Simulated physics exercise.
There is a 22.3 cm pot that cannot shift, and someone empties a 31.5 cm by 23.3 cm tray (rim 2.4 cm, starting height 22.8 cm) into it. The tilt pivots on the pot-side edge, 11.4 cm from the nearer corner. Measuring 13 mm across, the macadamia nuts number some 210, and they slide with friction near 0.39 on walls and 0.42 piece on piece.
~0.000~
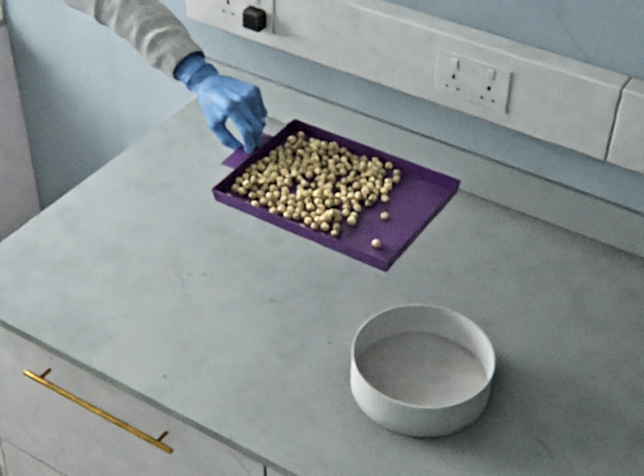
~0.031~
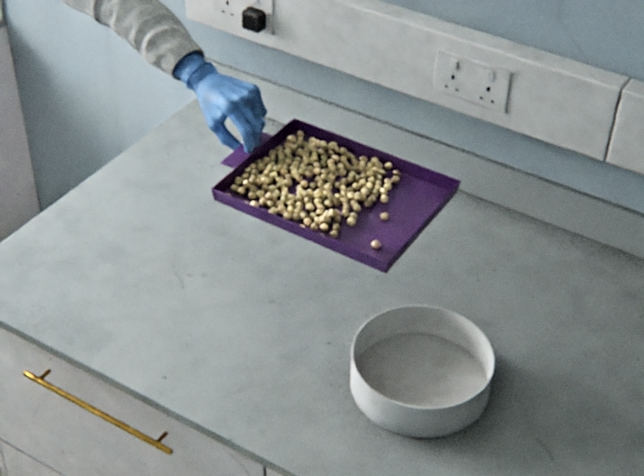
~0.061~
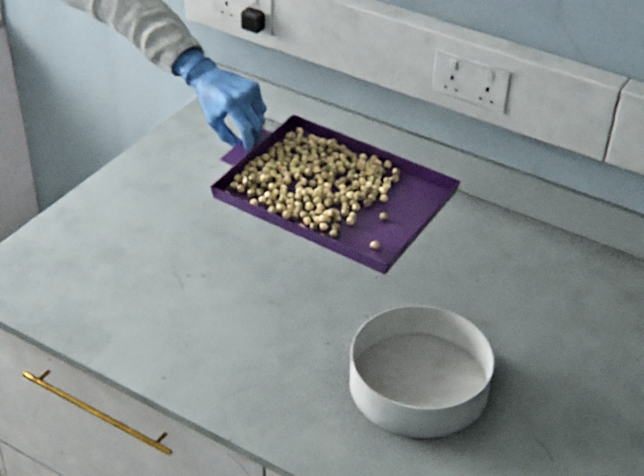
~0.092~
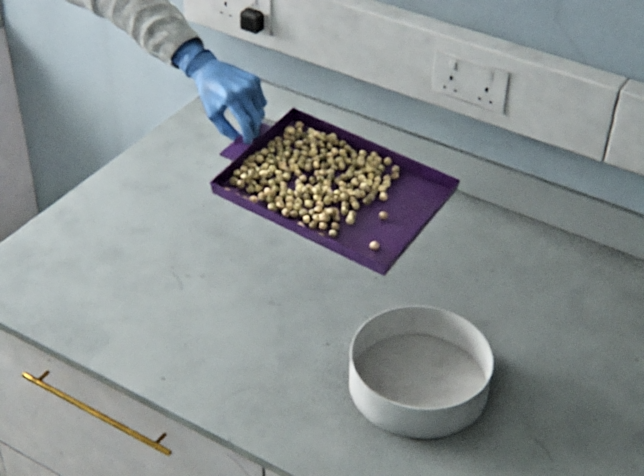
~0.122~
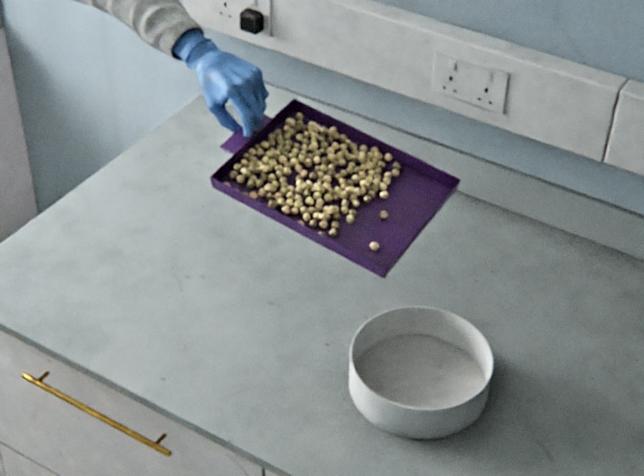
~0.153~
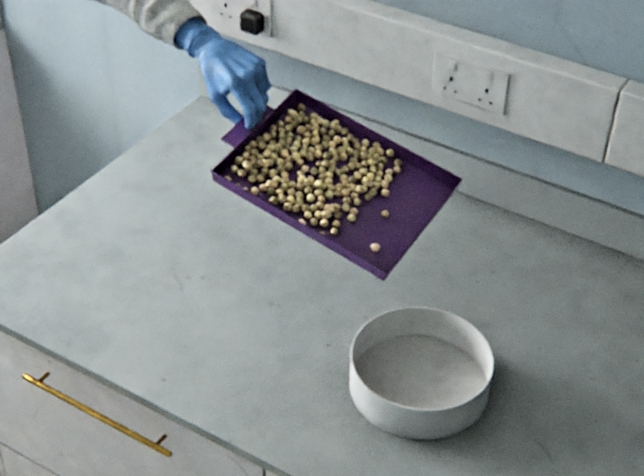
A purple tray of small round tan nuts, held at its back left by a blue-gloved hand, sits almost level above a grey counter at first. The hand then gradually raises the back edge, tilting the tray slightly toward a round white pot, while the nuts stay bunched with barely any shift.
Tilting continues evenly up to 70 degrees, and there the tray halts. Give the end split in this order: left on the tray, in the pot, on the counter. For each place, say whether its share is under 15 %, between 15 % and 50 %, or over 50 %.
Result: Tray: I expect a reasonable chunk to finish up there; pot: I expect the majority share to finish up there; counter: I expect a stray few to finish up there.
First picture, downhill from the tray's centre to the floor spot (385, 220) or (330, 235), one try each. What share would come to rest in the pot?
I'd put it at roughly 40 per cent for the first tilt and roughly 30 per cent for the second.
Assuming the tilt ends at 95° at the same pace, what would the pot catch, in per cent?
About 100 in a hundred would end up in the pot.
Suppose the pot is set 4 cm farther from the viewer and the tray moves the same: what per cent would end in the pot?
Then close to 60 per cent.
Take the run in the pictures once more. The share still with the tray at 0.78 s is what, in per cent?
It comes to near 40 per cent.
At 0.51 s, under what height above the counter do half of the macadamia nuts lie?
About 28 centimetres.
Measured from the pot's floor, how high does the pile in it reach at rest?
I'd put it at close to 3.0 centimetres.
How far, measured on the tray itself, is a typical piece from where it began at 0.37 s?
I'd say close to 3 centimetres.
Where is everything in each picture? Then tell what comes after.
In the first picture, tray tilt 0 degrees, front corners at (215, 188) and (387, 260); middle of the pieces at (314, 186); pot at (423, 353).
In the second picture, tray tilt 1 degrees, front corners at (214, 188) and (387, 261); middle of the pieces at (313, 185).
In the third picture, tray tilt 2 degrees, front corners at (213, 186) and (386, 262); middle of the pieces at (313, 184).
In the fourth picture, tray tilt 5 degrees, front corners at (213, 182) and (386, 265), lowest corner right front; middle of the pieces at (312, 180).
In the fifth picture, tray tilt 9 degrees, front corners at (213, 176) and (386, 267), lowest corner right front; middle of the pieces at (313, 176).
In the sixth picture, tray tilt 13 degrees, front corners at (214, 170) and (386, 271), lowest corner right front; middle of the pieces at (314, 171); pot at (422, 356). Its pace works out near 140 degrees a second.
After 0.37 s, tilt 43 degrees; the tray holds 100 %, the pot 0 %.
Then, at 0.51 s, tilt 62 degrees; the tray holds 100 %, the pot 0 %.
After 0.78 s, tilt 70 degrees; the tray holds 40 %, the pot 45 %.
By 2.0 s all is still; tray 30 %, pot 70 %, counter 5 %.
